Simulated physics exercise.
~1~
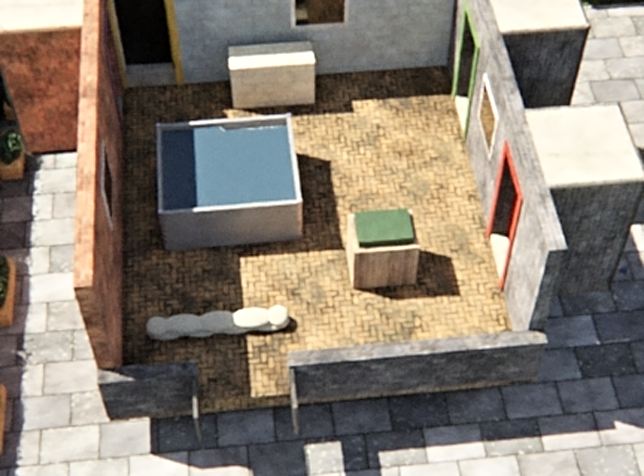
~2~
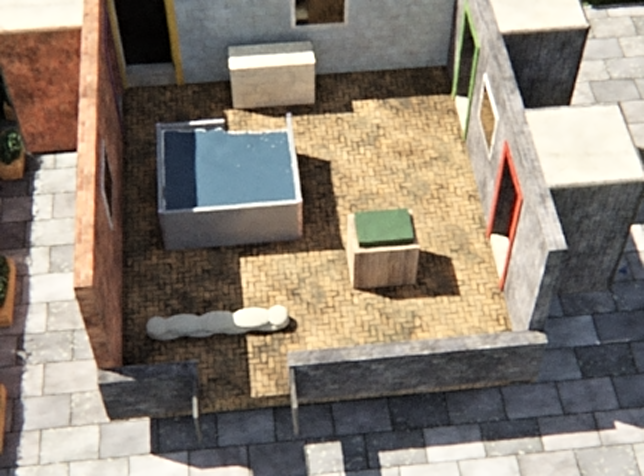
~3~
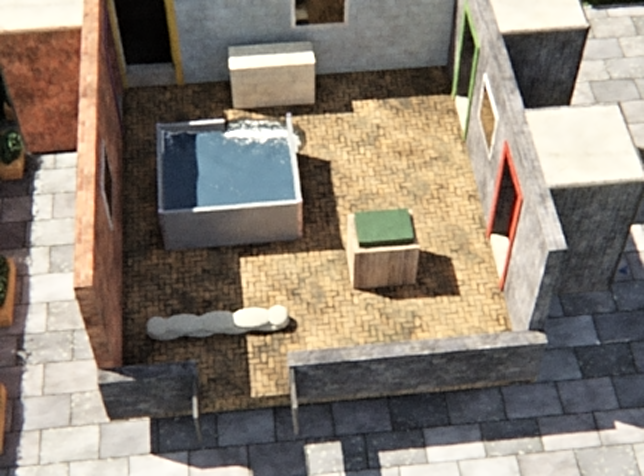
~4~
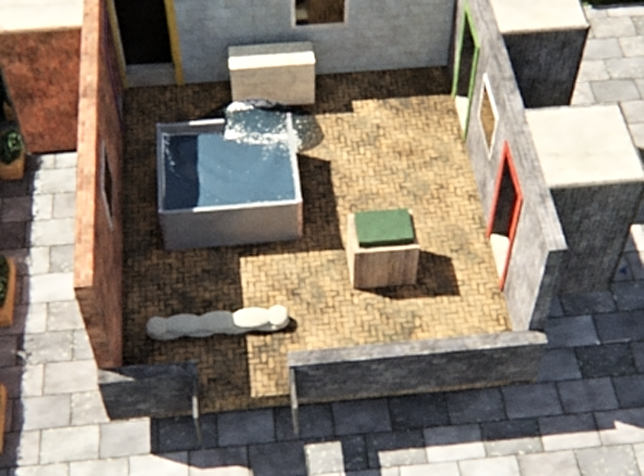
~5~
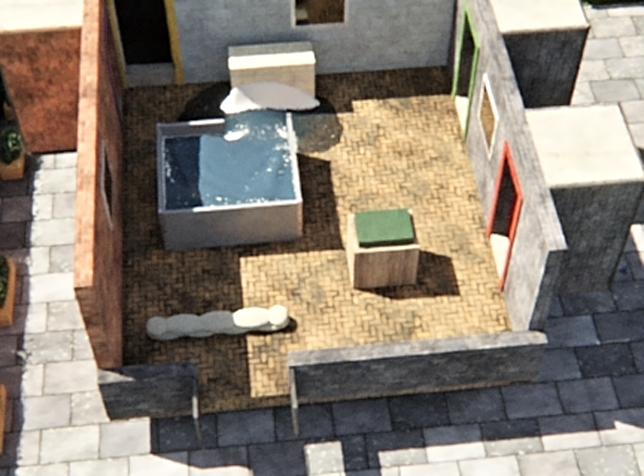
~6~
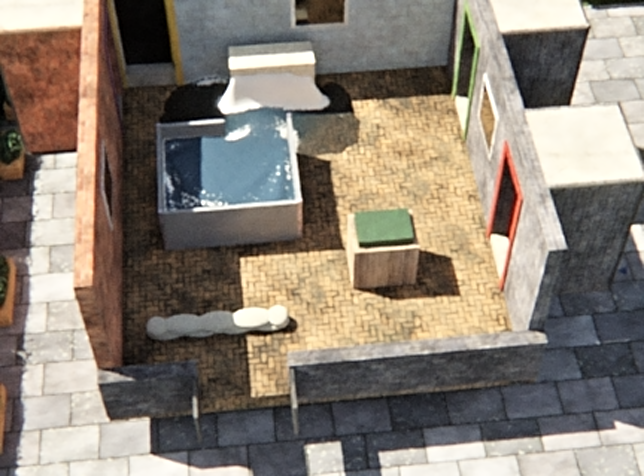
Water in a gray open-topped tank ripples, then pours out over its far side and spreads across the brown paved floor around a pale block near the back wall, while the green-topped box and pale lumpy object stay still.
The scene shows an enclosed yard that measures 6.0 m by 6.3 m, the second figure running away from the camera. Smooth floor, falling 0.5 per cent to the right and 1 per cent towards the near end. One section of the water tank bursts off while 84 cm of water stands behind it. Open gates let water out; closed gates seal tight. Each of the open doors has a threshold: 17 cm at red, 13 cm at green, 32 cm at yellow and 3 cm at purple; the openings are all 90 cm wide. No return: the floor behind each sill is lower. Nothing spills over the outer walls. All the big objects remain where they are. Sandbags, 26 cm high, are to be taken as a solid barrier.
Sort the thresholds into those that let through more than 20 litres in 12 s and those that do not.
Sorted: Red door does not; green door lets more through; yellow door does not; purple door lets more through.
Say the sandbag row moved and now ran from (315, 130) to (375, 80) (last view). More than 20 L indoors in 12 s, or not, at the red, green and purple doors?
Then, at the red door it's not exceeded, at the green door it's not exceeded, at the purple door it's exceeded.
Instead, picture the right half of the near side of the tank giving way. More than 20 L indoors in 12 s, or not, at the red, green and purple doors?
Then: Red short of it, green short of it, purple beyond it.
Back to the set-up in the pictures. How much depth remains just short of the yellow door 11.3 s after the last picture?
About 4.0 cm.
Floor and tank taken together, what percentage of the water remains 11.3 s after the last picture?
That would be close to 68 per cent.
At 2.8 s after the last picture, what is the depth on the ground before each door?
In cm: Red 6, green 22, yellow 18, purple 19.
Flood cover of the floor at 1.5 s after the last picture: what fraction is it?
Roughly 35 percent.
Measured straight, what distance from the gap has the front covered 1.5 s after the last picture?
Distance: Approx. 4.0 m.
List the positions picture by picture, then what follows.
Still water, 84 cm deep, in the water tank at (227, 166), in the first picture.
Water pours out on the water tank's far side and has run 0.6 m, to a hidden place; typically 7 cm deep outside, 84 cm at the water tank's back, in the second picture.
The front is at a hidden place, 0.9 m from the gap on the water tank's far side; 1.0 m2 of floor is under water; 84 cm left at the back of the water tank, in the third picture.
Water pours out on the water tank's far side and has run 1.4 m, to (225, 106); typically 12 cm deep outside, 82 cm at the water tank's back, in the fourth picture.
The front is at (216, 87), 1.9 m from the gap on the water tank's far side; 3.2 m2 of floor is under water; 74 cm left at the back of the water tank, in the fifth picture.
Water pours out on the water tank's far side and has run 2.2 m, to (186, 85); typically 5 cm deep outside, 71 cm at the water tank's back, in the sixth picture.
Then, 0.7 s after the last picture water covers 25 % of the floor and is deepest (58 cm) near (256, 116); red door not reached, green door not reached, yellow door 22 cm at the sill, 0 L in, purple door 12 cm at the sill, 2 L in.
Then, 1.5 s after the last picture water covers 35 % of the floor and is deepest (42 cm) near (256, 116); red door not reached, green door 26 cm at the sill, 37 L in, yellow door 24 cm at the sill, 0 L in, purple door 22 cm at the sill, 133 L in.
Then, 2.8 s after the last picture water covers 50 % of the floor and is deepest (30 cm) near (266, 115); red door 6 cm at the sill, 0 L in, green door 22 cm at the sill, 107 L in, yellow door 18 cm at the sill, 0 L in, purple door 19 cm at the sill, 351 L in.
Then, 6.3 s after the last picture water covers 85 % of the floor and is deepest (18 cm) near (508, 359); red door 5 cm at the sill, 0 L in, green door 14 cm at the sill, 148 L in, yellow door 9 cm at the sill, 0 L in, purple door 10 cm at the sill, 590 L in.
Then, 11.3 s after the last picture water covers 95 % of the floor and is deepest (14 cm) near (123, 394); red door 7 cm at the sill, 0 L in, green door 5 cm at the sill, 151 L in, yellow door 4 cm at the sill, 0 L in, purple door 5 cm at the sill, 661 L in.
